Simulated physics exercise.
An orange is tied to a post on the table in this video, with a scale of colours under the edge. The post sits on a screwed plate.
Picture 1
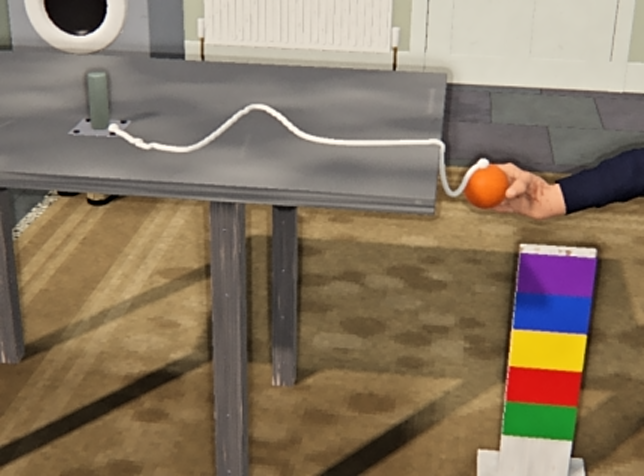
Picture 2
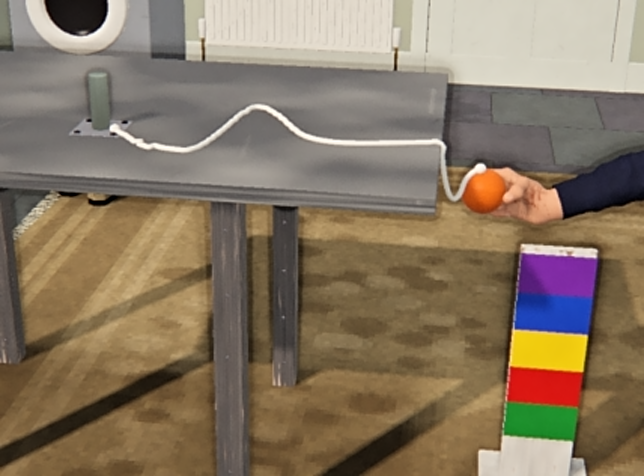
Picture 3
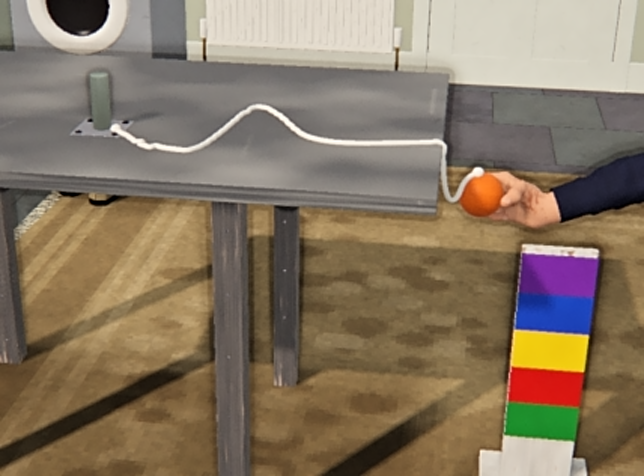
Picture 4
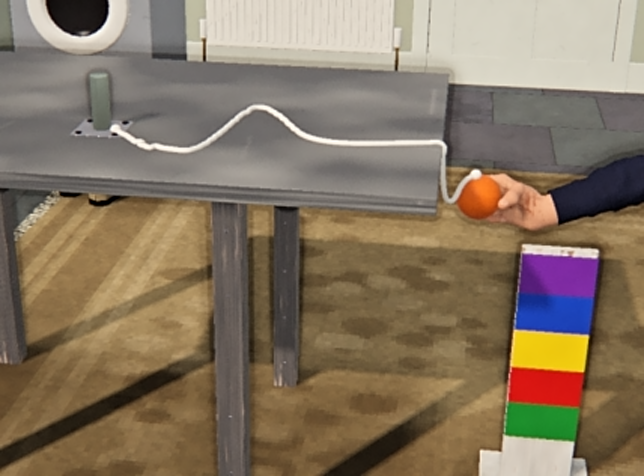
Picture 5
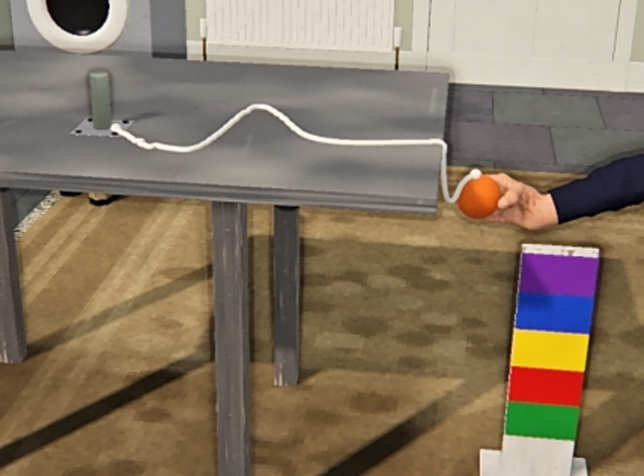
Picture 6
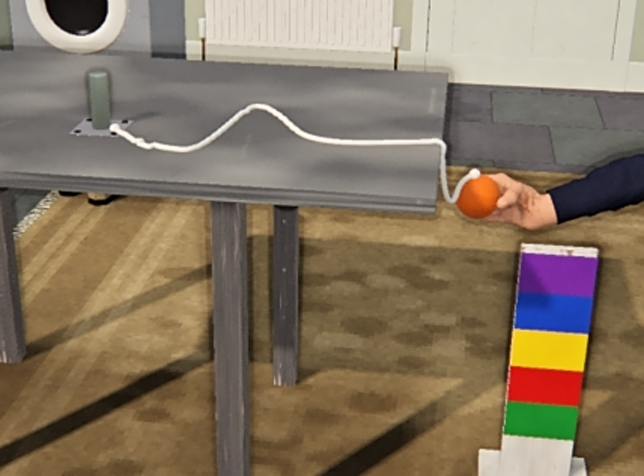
An orange tied by a white cord to a post on a grey table was held by a hand just past the table's edge, drifting very slightly left and down before staying nearly still.
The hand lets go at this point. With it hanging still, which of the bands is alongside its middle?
The band alongside its middle is green.
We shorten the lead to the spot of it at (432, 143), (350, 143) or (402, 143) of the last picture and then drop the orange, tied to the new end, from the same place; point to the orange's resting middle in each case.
I'd put it around (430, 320) for the first cut, (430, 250) for the second and (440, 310) for the third.
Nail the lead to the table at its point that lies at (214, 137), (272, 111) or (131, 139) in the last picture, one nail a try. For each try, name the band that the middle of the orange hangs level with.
First try red, second try blue, third try green.
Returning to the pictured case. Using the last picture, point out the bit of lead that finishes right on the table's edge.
Look near (285, 120).
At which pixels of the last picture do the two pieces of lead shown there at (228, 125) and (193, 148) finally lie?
(316, 134), then (239, 132).
A little later, orange near (457, 400); level with green.
Next, orange near (407, 416); level with green.
Later still, orange near (430, 427); level with green.
When it is over, orange near (423, 428); level with green. At green.
